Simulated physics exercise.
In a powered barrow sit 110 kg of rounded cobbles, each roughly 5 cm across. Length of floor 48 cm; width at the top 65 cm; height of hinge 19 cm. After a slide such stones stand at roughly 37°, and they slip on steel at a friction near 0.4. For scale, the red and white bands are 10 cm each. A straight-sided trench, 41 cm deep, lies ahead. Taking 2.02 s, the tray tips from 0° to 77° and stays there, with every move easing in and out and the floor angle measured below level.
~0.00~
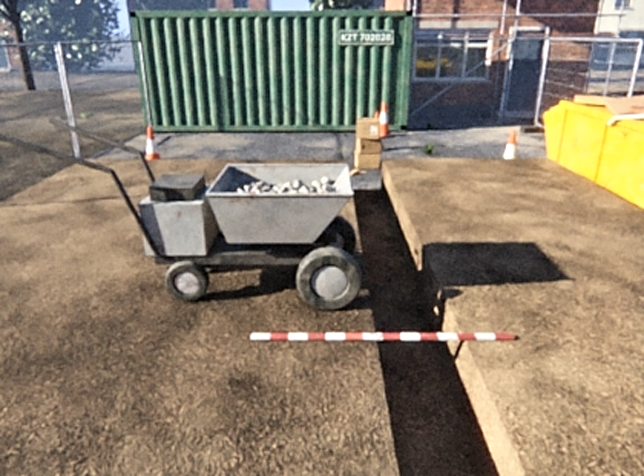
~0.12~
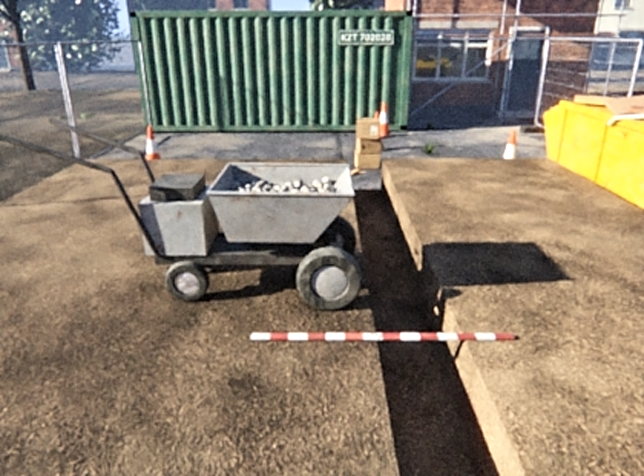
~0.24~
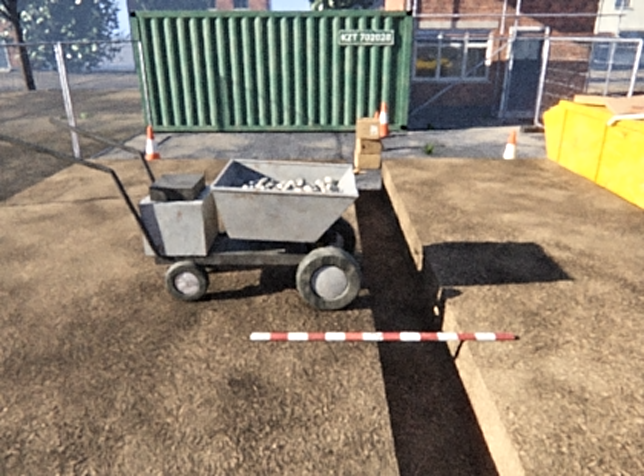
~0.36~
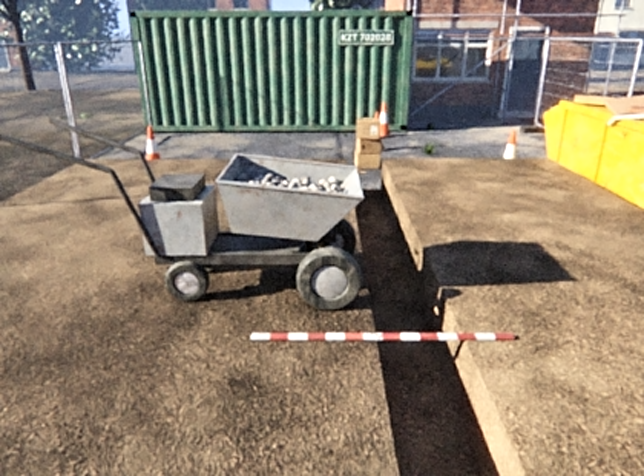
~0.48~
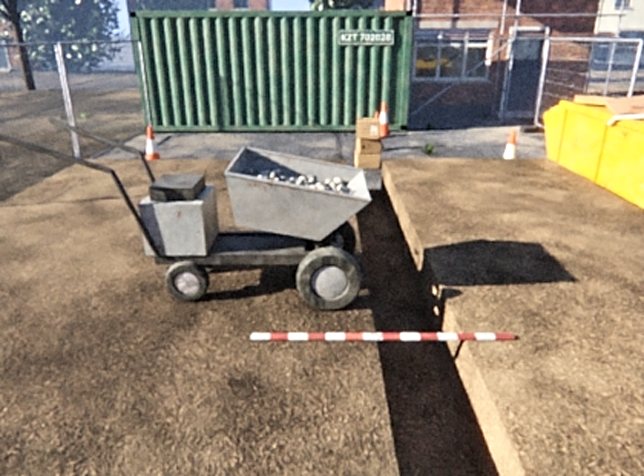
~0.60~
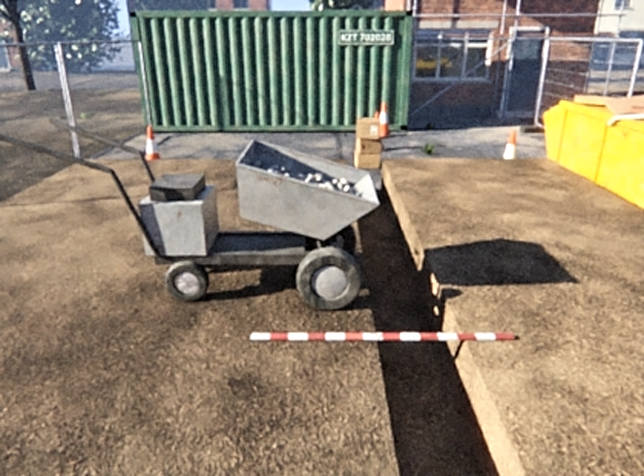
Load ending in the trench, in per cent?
61 per cent.
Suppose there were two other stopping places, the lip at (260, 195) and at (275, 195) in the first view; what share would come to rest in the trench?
That gives roughly 80 per cent and roughly 100 per cent.
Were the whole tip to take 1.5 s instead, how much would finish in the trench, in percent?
Near 55 per cent.
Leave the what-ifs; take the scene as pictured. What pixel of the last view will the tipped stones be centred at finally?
Look at roughly (427, 328).
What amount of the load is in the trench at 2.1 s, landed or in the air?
By that point it's something like 35 in a hundred.
After 1.5 s the floor is at 65°; 99 % in the tray, 1 % in the trench; the foremost stones are at (431, 249).
After 2.1 s the floor is at 77°; 35 % in the tray, 33 % in the trench, 33 % past the trench; the foremost stones are at (521, 292).
After 2.5 s the floor is at 77°; 11 % in the tray, 49 % in the trench, 40 % past the trench; the foremost stones are at (552, 291).
After 4.4 s the floor is at 77°; 0 % in the tray, 61 % in the trench, 39 % past the trench; the foremost stones are at (559, 286).
